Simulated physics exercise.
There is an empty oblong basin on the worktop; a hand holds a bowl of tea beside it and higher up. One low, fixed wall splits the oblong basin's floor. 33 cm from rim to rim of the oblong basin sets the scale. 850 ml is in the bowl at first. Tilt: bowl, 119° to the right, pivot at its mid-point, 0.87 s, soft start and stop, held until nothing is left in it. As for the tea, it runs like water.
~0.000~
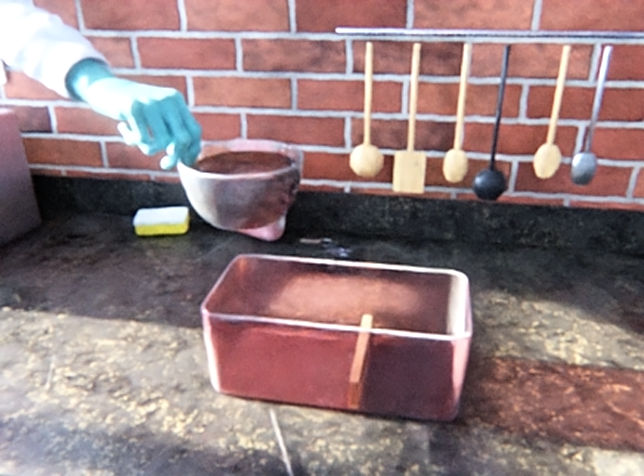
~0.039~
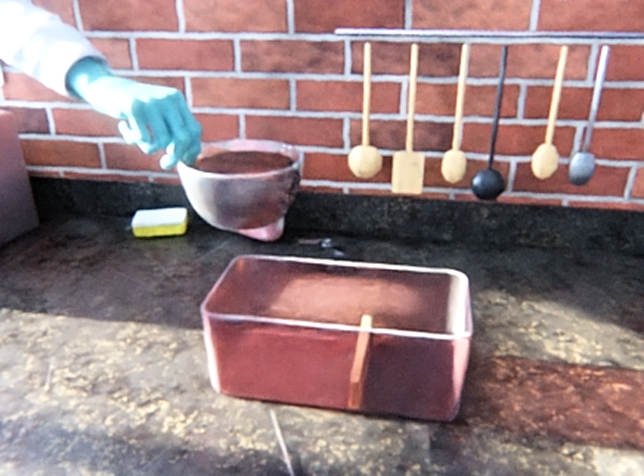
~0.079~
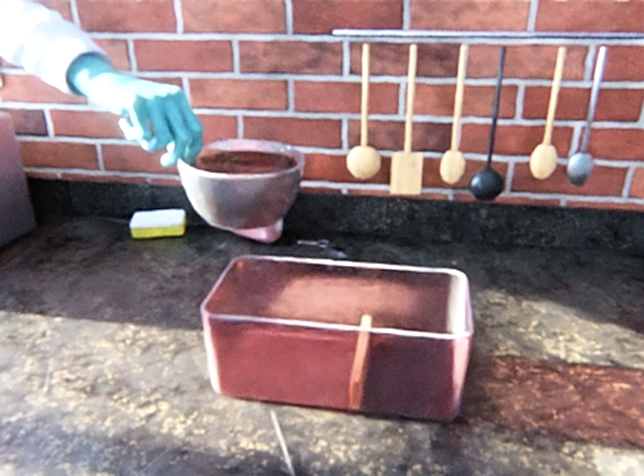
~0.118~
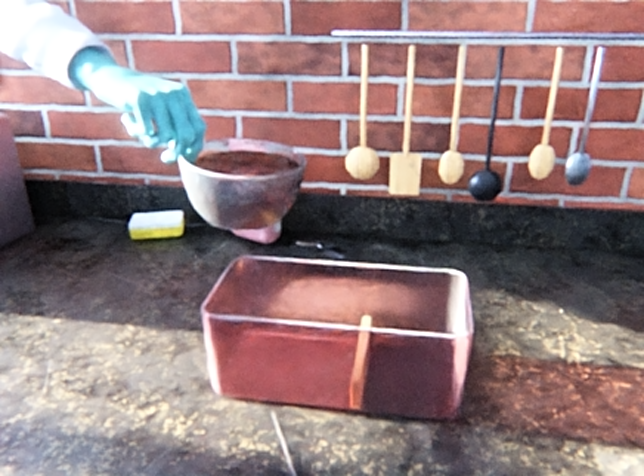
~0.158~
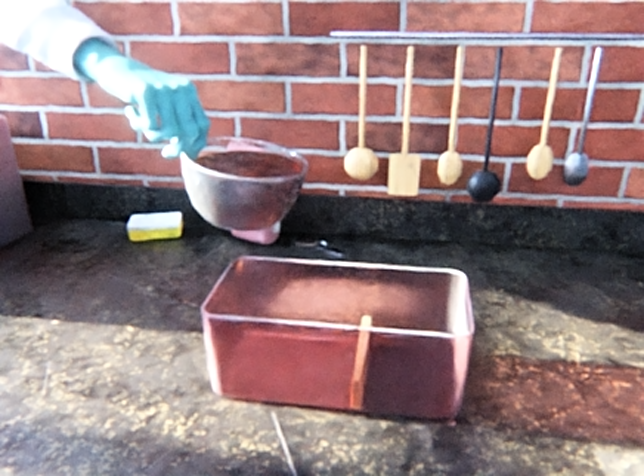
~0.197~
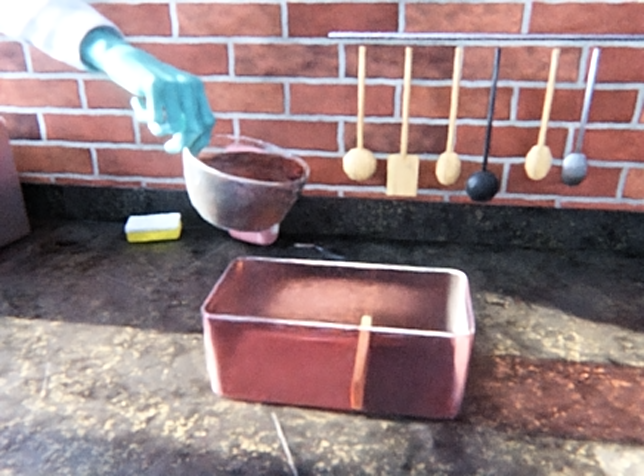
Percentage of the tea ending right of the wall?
33 per cent.
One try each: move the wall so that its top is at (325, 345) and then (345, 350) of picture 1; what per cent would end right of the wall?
I'd say 75 percent on the first go, 55 percent on the next.
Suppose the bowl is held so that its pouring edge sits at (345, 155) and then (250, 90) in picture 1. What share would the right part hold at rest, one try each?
75 in a hundred, followed by 10 in a hundred.
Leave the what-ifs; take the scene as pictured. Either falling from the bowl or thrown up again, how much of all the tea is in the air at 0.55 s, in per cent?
It comes to roughly 42 per cent.
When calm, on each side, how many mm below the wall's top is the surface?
About 26 mm left, about 30 mm right.
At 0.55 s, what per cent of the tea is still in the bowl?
34 %.
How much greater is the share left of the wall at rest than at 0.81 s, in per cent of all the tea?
Around 2 in a hundred.
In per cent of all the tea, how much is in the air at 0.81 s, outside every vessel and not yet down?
Estimate: About 4 in a hundred.
Then, 0.55 s in, the tilt is 83° and 34 per cent is still to pour, 11 is left of the wall and 13 right of it.
Then, 0.81 s in, the tilt is 117° and 0 per cent is still to pour, 64 is left of the wall and 32 right of it.
Then, 1.08 s in, the tilt is 119° and 0 per cent is still to pour, 65 is left of the wall and 33 right of it.
Then, 1.37 s in, the tilt is 119° and 0 per cent is still to pour, 65 is left of the wall and 33 right of it.
Finally, 65 per cent lies left of the wall, 33 right of it and 2 outside.
